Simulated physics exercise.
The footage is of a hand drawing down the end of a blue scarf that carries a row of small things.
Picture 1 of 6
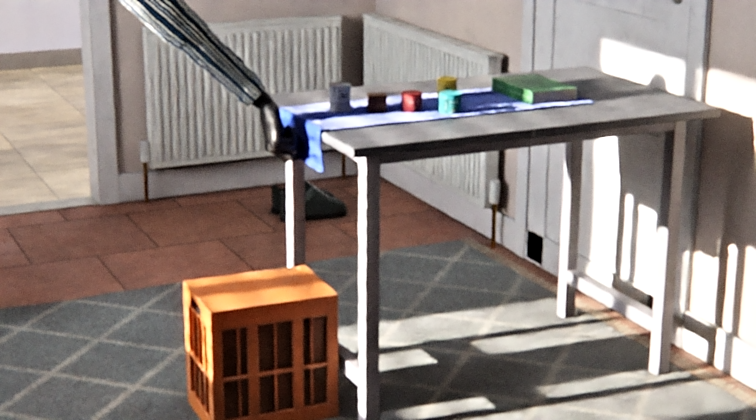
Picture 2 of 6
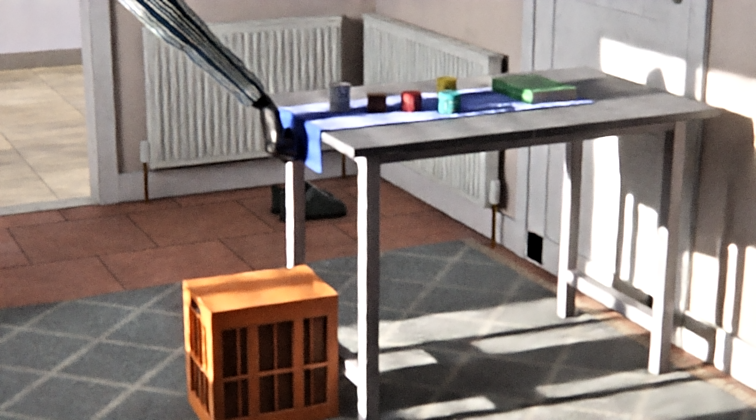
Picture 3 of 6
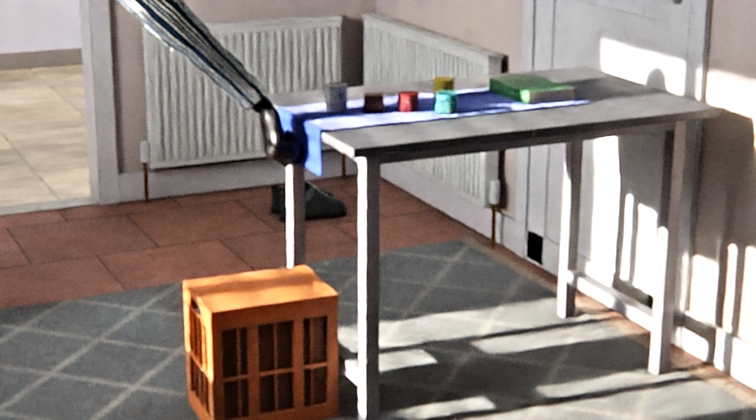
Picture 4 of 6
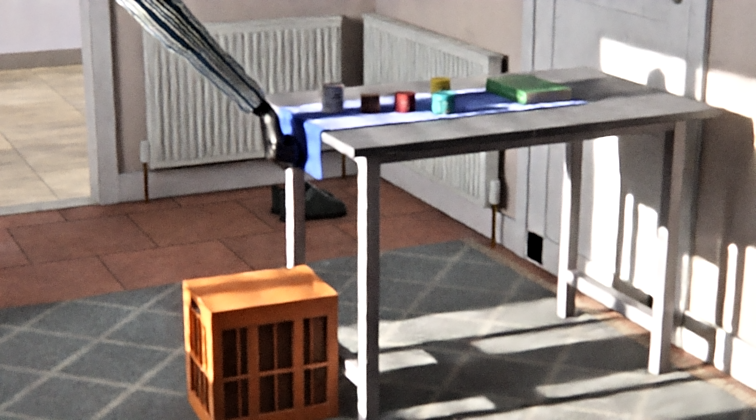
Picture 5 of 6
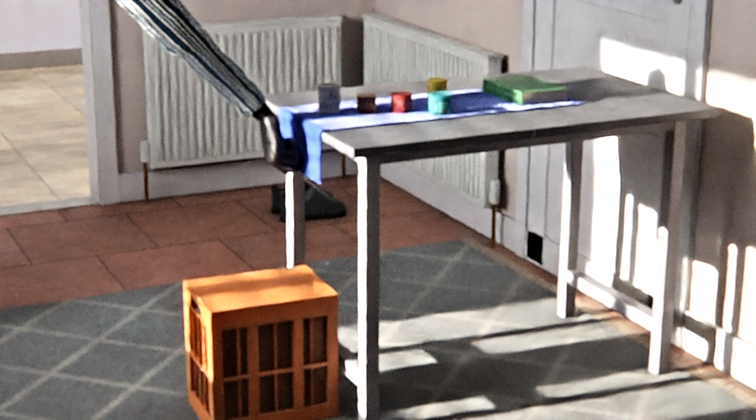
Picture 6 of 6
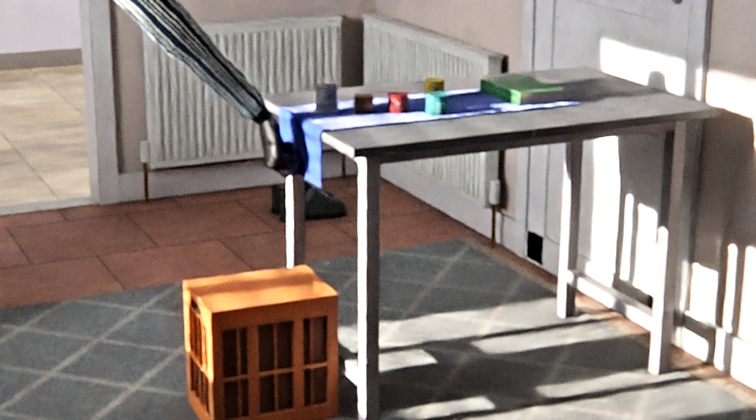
A blue scarf lying on a table was drawn slowly down over the near left end by a dark arm, and the small coloured pots and green item on it shifted slightly left.
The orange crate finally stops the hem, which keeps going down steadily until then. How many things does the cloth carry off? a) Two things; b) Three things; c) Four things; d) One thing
Three things (b).
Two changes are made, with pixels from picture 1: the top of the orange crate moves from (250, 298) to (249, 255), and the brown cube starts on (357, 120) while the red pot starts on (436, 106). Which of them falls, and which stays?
The brown cube does not stay aboard, and the red pot stays aboard.
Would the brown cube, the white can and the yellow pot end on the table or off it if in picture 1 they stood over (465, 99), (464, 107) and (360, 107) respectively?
Final state: The brown cube is still in place, the white can is still in place, the yellow pot is no longer up.
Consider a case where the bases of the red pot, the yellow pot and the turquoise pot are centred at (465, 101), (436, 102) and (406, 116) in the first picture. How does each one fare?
The red pot stays put, the yellow pot stays put, and the turquoise pot topples down.
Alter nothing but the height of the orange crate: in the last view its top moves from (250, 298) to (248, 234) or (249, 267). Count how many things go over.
Then 1, then 2.
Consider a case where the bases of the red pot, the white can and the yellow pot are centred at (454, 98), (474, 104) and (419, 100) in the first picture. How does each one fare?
The red pot stays put; the white can stays put; the yellow pot stays put.
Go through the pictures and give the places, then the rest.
Hem (323, 172); white can (340, 84); brown cube (377, 94); red pot (412, 92); turquoise pot (451, 93); yellow pot (447, 78); top of the crate (249, 298), in the first picture.
Hem (321, 173); white can (339, 84), in the second picture.
Hem (321, 176); brown cube (373, 94), in the third picture.
Hem (322, 180); red pot (405, 93); top of the crate (249, 298), in the fourth picture.
Hem (321, 184); turquoise pot (440, 94), in the fifth picture.
Hem (321, 188); white can (326, 85); brown cube (364, 95); red pot (399, 94); turquoise pot (437, 94); yellow pot (435, 79), in the sixth picture.
Soon after, hem near (299, 226); white can gone.
Then, hem near (298, 264); white can and brown cube gone.
At rest, hem on the crate; white can, brown cube and red pot gone. It carries off three.
